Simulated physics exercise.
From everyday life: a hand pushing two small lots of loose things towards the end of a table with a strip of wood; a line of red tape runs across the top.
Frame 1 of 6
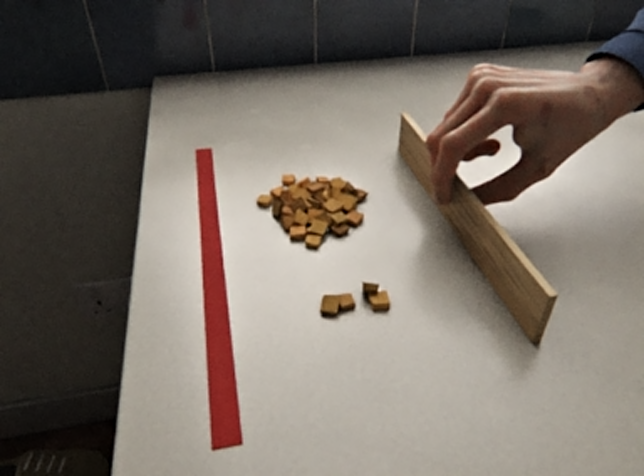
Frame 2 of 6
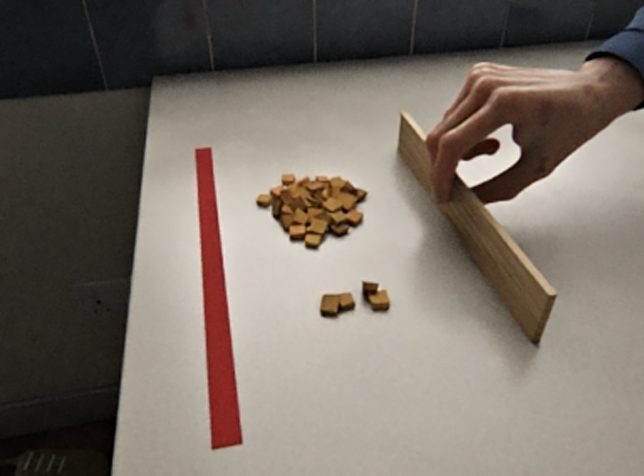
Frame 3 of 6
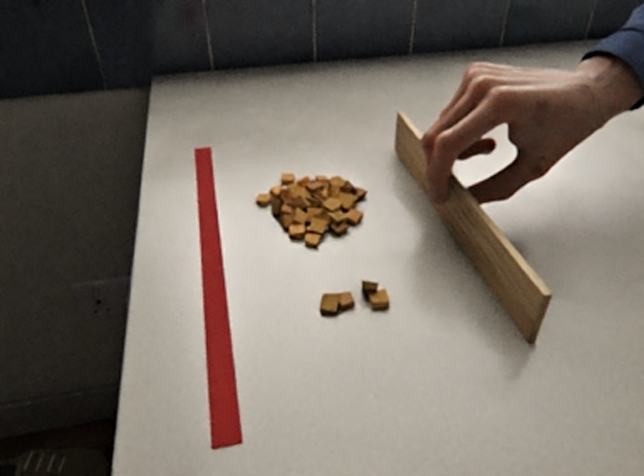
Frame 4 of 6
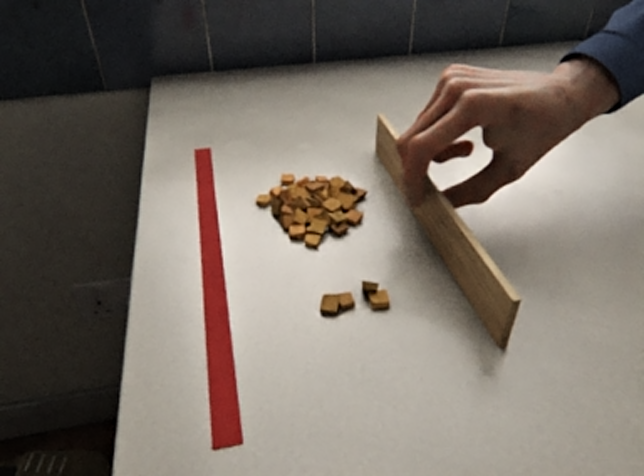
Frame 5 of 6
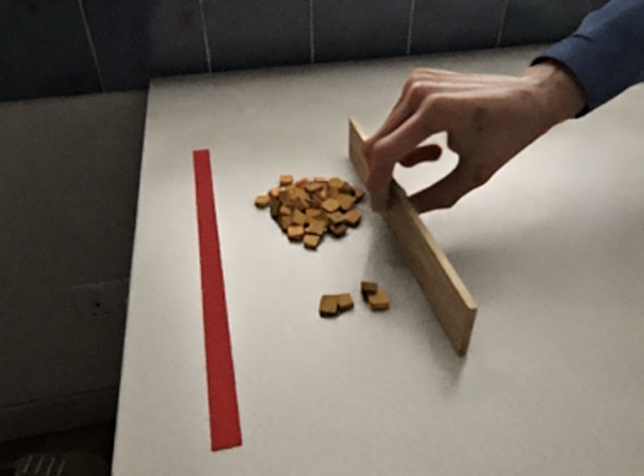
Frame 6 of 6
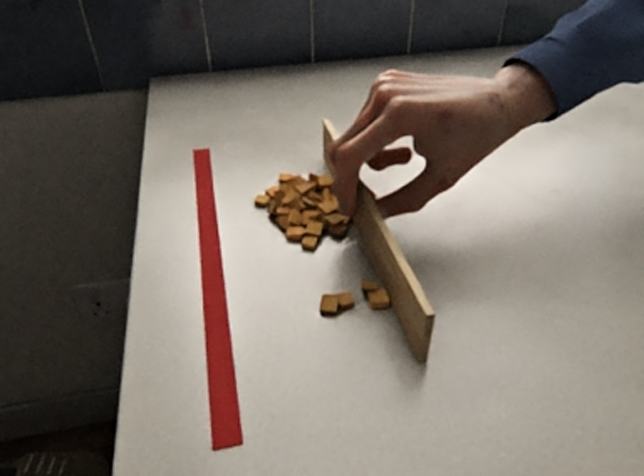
To begin with, a hand holds a strip of wood upright and still on a pale table, right of a larger pile and a few separate small brown squares, with red tape to the left. The hand then slides the strip leftward, reaching the pile and nudging its right side slightly.
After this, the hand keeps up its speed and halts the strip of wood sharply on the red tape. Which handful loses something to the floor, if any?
The nearer handful will all make it and stay up. The farther handful won't all make it - some goes over.
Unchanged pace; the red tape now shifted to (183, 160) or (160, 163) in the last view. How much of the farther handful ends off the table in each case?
Off the table: Close to 50 % for the first line, close to 100 % for the second.
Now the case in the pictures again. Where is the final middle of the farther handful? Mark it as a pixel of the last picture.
Roughly (170, 223).
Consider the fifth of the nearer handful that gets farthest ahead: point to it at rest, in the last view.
Pretty much at (169, 328), I'd say.
Then, 0.36 s later than the last frame, strip of wood still moving, near (276, 203); nearer handful all on the table, its front near (252, 316); farther handful all on the table, its front near (198, 220).
Then, 0.75 s later than the last frame, strip of wood stopped at the red tape; nearer handful all on the table, its front near (149, 335); farther handful about a tenth over the edge.
Then, 1.03 s later than the last frame, strip of wood stopped at the red tape; nearer handful all on the table, its front near (149, 335); farther handful roughly a quarter over the edge.
When it is over, strip of wood stopped at the red tape; nearer handful all on the table, its front near (149, 335); farther handful roughly a quarter over the edge.
